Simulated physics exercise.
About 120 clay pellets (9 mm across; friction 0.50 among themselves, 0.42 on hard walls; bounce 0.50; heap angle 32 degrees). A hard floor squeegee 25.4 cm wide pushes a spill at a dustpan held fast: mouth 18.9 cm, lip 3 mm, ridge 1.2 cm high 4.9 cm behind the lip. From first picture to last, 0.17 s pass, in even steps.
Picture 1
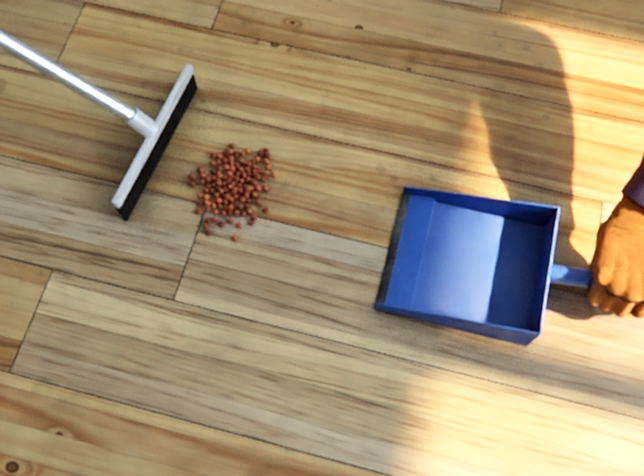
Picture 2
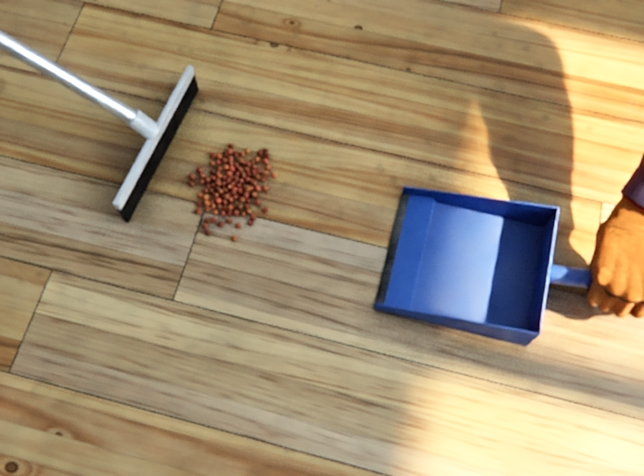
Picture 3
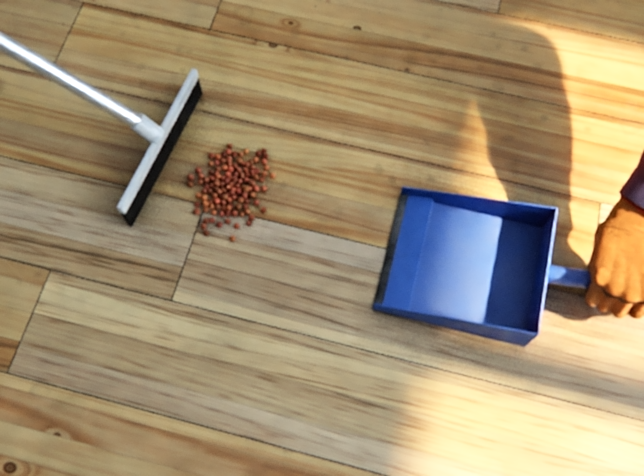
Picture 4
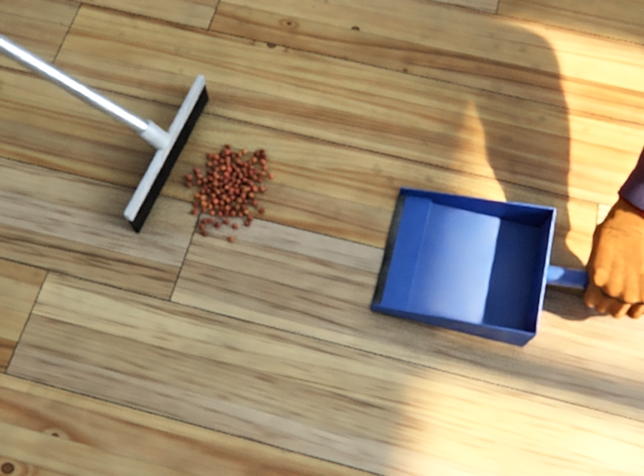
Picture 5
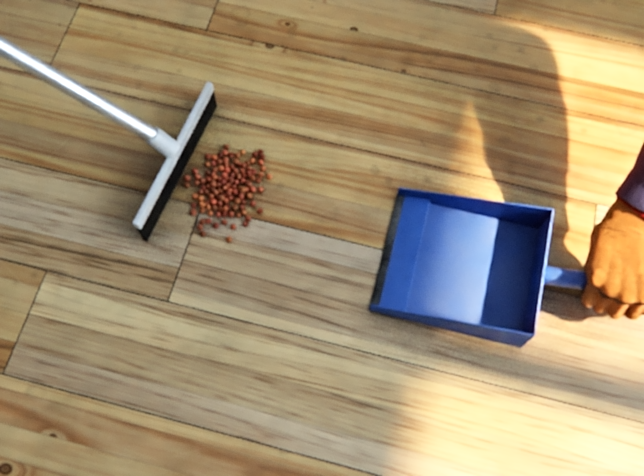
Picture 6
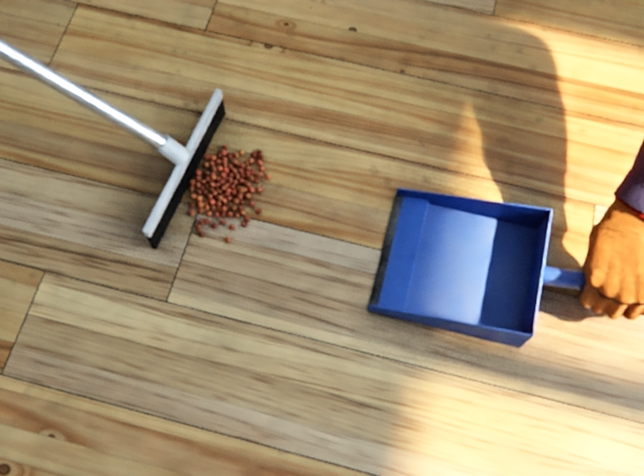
A squeegee on a long pale handle slid slowly across a wooden floor toward a small pile of reddish-brown pellets and nudged its left edge, while a gloved hand held a blue dustpan still on the right.
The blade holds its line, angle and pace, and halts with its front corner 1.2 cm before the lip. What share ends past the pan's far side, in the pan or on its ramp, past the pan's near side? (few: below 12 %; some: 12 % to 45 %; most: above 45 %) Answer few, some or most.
Far side few, pan some, near side some.
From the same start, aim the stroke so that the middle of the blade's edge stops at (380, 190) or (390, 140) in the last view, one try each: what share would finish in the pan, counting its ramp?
Some 15 and 0 per cent.
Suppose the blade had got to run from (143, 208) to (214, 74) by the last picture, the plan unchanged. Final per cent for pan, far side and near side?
Pan 5, far 30, near 0.
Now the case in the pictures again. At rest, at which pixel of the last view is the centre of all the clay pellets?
Near (378, 279).
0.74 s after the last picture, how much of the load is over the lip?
About 35 per cent by then.
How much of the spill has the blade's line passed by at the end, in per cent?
Roughly 10 per cent.
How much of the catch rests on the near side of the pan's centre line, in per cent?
About 80 per cent.
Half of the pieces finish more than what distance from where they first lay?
Roughly 28 cm.
Then, 0.27 s after the last picture, middle of the blade 17 cm from the lip; 0 % over the lip, far side 5 %, near side 0 %.
Then, 0.44 s after the last picture, middle of the blade 8 cm from the lip; 0 % over the lip, far side 5 %, near side 15 %.
Then, 0.74 s after the last picture, middle of the blade 3 cm from the lip; 35 % over the lip, far side 5 %, near side 25 %.
In the end, far side 5 %, pan 30 %, near side 25 %, in front of the lip or behind the blade 40 %.
